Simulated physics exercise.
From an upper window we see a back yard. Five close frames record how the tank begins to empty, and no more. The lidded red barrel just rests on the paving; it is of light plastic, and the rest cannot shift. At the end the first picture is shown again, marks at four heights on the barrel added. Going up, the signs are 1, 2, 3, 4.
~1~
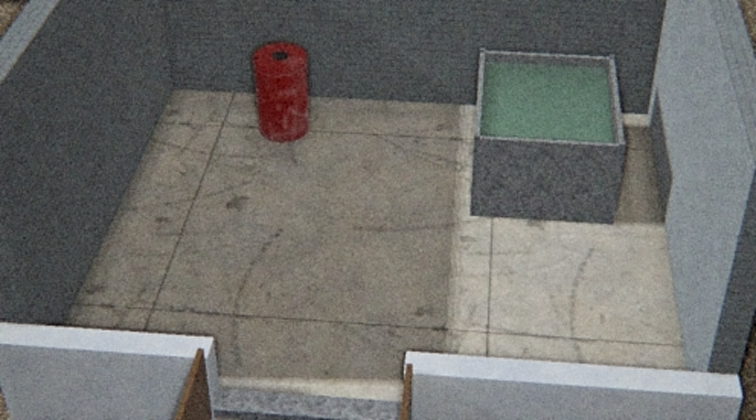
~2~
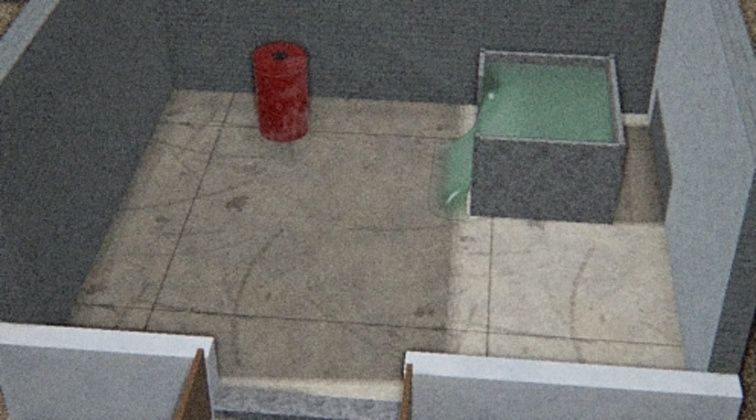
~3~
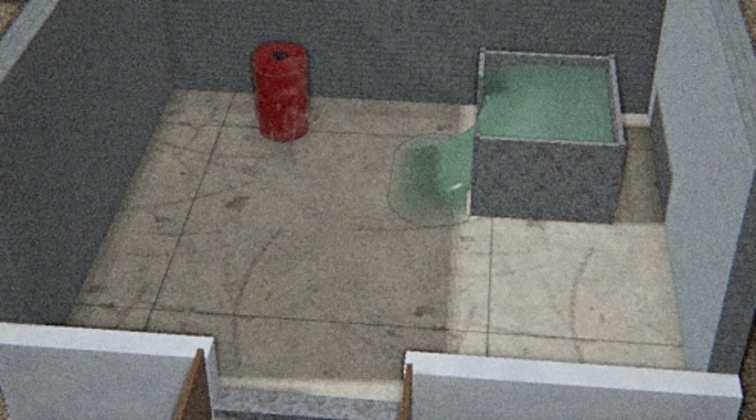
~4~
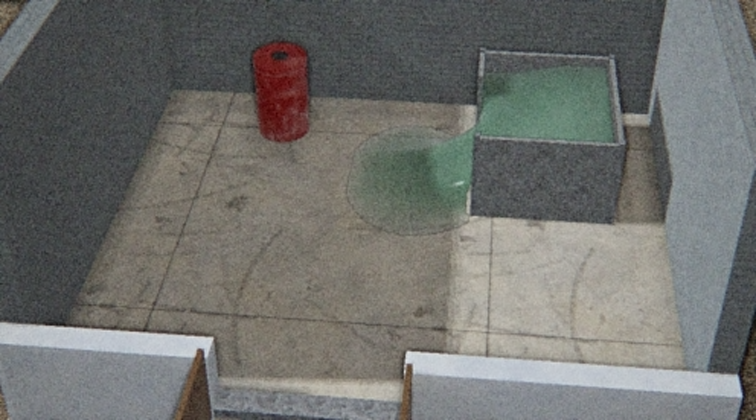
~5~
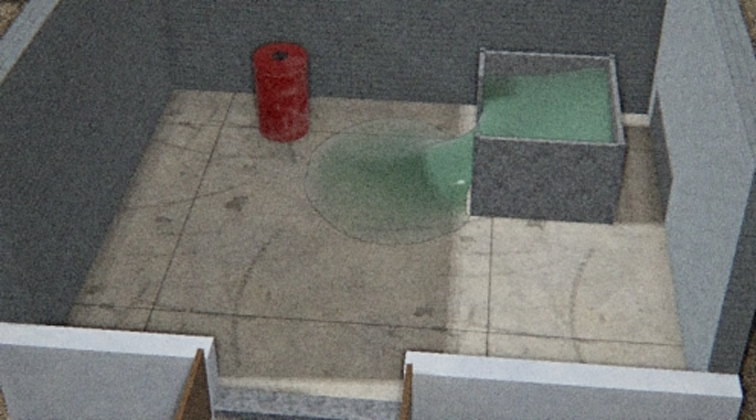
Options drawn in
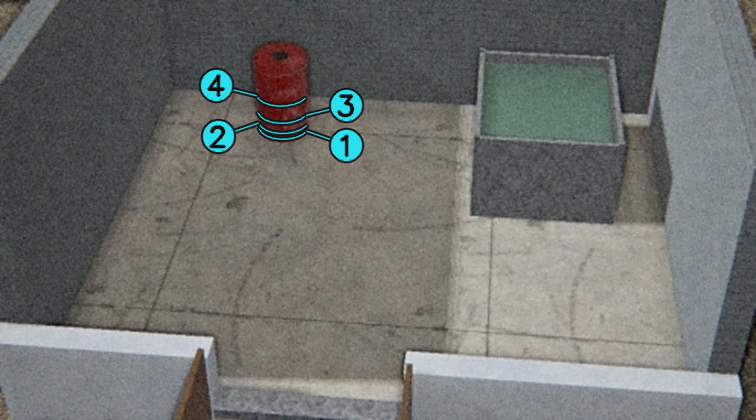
Walled back yard with a red barrel and a full tank, green water pouring from the tank's left side and spreading leftward across the ground.
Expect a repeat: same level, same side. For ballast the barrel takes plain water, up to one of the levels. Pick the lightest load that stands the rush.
Choose 4.
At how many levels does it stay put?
One of them.
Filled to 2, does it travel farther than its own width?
Yes, it does.
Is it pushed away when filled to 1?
Yes, that goes wrong.
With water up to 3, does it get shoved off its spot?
Yes, it does.
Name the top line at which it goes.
That would be 3.
On the marked copy, 1 at (280, 139); 2 at (279, 133); 3 at (279, 123); 4 at (278, 106); from the bottom up 1, 2, 3, 4.
With 1, it is pushed about twice its own width away.
With 2, it is pushed about twice its own width away.
With 3, it is pushed about half its own width away.
With 4, it does not move.
